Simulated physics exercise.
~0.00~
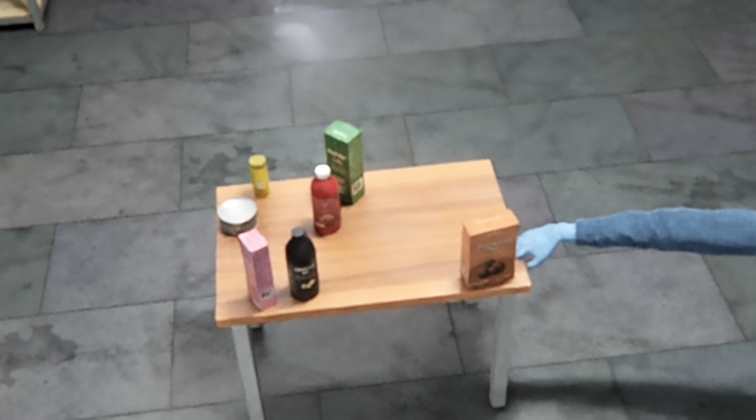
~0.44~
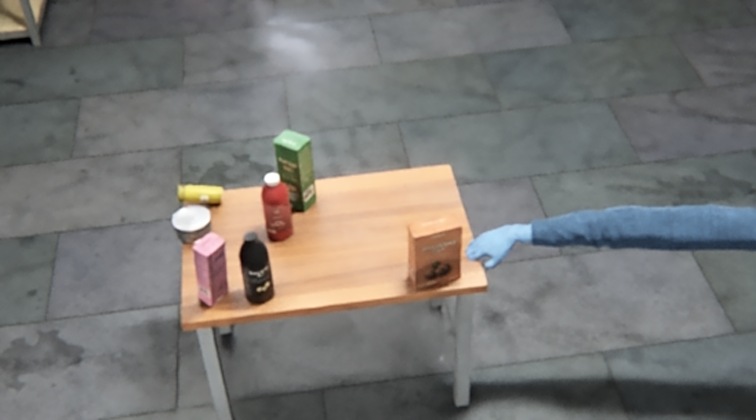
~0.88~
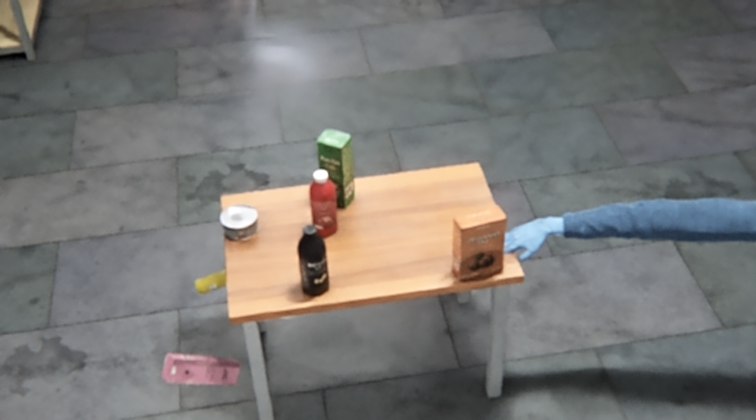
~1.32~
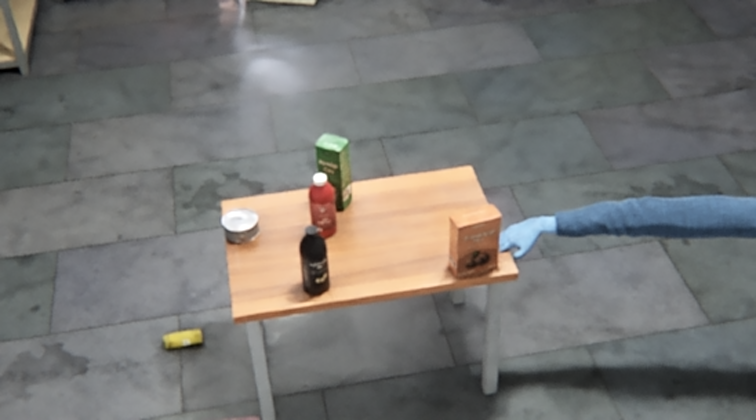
The footage shows a gloved hand at the right edge of a light wooden table that shifts left, then back right, as a yellow shaker topples and a pink carton tips; both fall off the left side, while the remaining items stay on top.
